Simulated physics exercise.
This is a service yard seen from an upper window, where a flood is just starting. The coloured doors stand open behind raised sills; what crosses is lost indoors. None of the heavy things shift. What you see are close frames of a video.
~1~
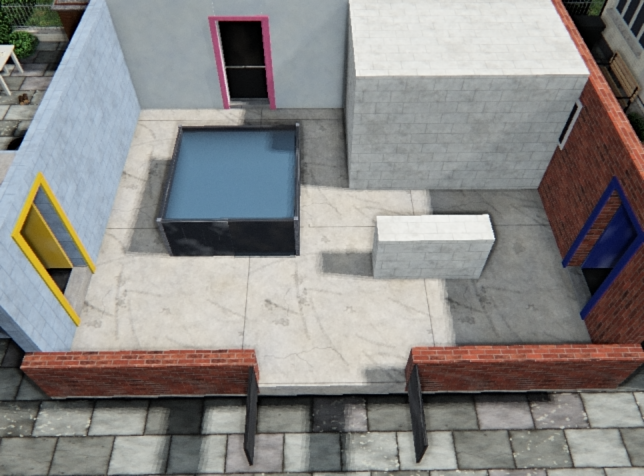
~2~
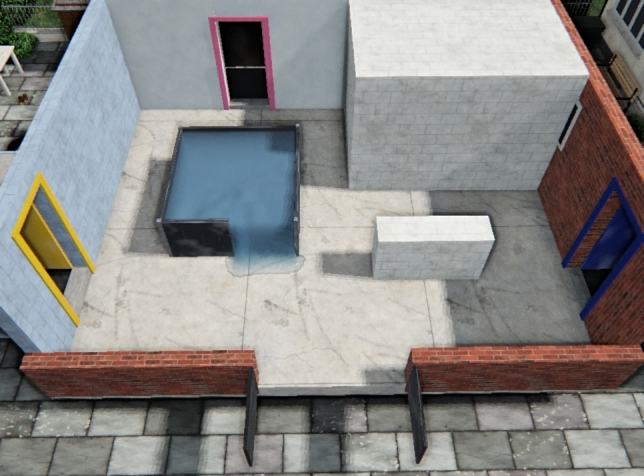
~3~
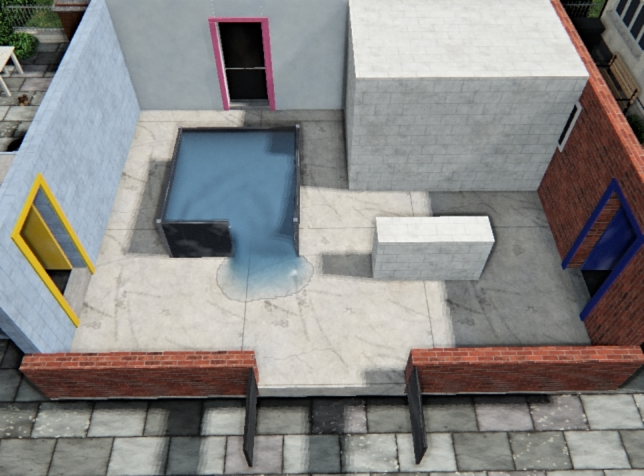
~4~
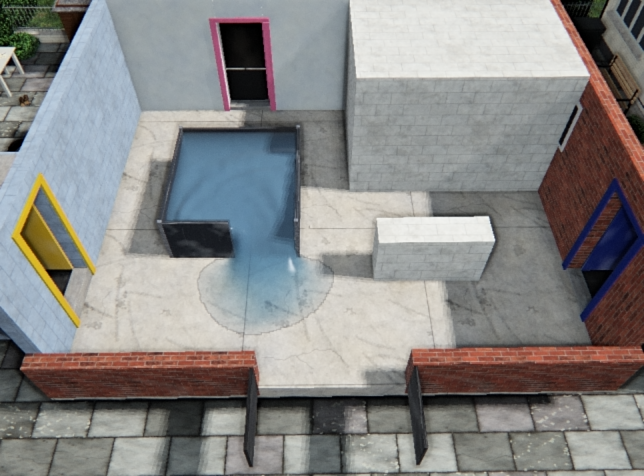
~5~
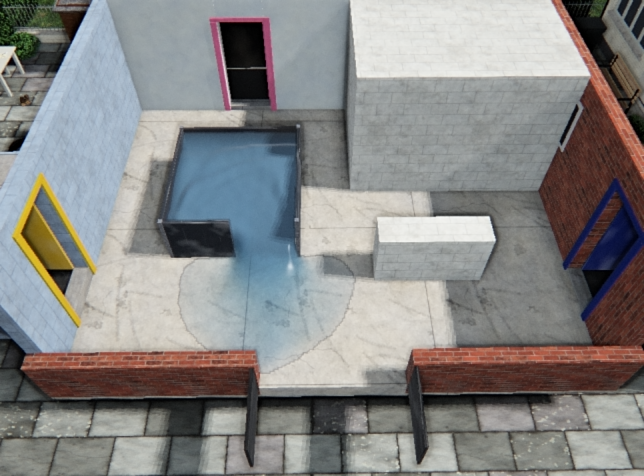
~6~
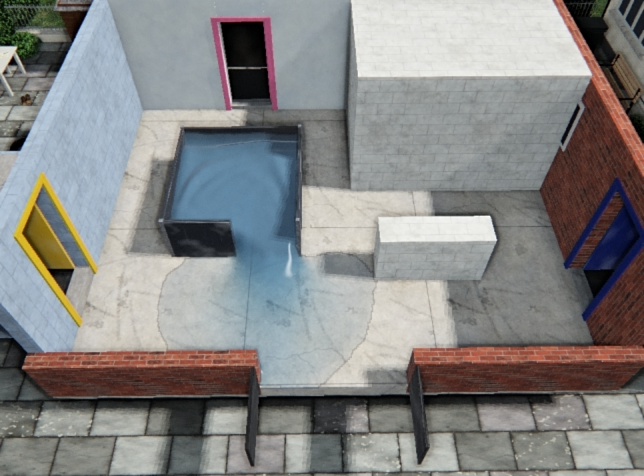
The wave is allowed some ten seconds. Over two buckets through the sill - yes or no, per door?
Yellow door - no, blue door - no, pink door - no.
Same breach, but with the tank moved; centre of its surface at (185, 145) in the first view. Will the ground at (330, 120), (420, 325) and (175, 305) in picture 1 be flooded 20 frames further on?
Point by point: Still bare; swamped; swamped.
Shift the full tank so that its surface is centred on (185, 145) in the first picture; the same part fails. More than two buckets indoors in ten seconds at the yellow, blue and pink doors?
Result - yellow door undershoots, blue door overshoots, pink door undershoots.
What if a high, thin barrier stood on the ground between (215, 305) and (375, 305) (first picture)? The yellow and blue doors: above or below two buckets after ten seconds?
The yellow door exceeds the limit, the blue door exceeds the limit.
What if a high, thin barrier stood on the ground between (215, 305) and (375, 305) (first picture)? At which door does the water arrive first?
My choice is the yellow-painted one.
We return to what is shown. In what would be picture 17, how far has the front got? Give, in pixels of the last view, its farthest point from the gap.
At roughly (565, 369).
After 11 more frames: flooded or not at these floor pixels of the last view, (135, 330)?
Lab note - point status: Swamped.
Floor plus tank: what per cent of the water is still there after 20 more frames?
Roughly 72 percent.
A moment on, water covers 25 % of the floor; the yellow door not reached, the blue door not reached, the pink door not reached.
Next, water covers 30 % of the floor; the yellow door wet at the sill, nothing in, the blue door not reached, the pink door not reached.
Then, water covers 45 % of the floor; the yellow door wet at the sill, nothing in, the blue door wet at the sill, nothing in, the pink door not reached.
Later, water covers 70 % of the floor; the yellow door wet at the sill, nothing in, the blue door under two buckets in, the pink door wet at the sill, nothing in.
In the end, water covers 95 % of the floor; the yellow door wet at the sill, nothing in, the blue door under two buckets in, the pink door wet at the sill, nothing in.
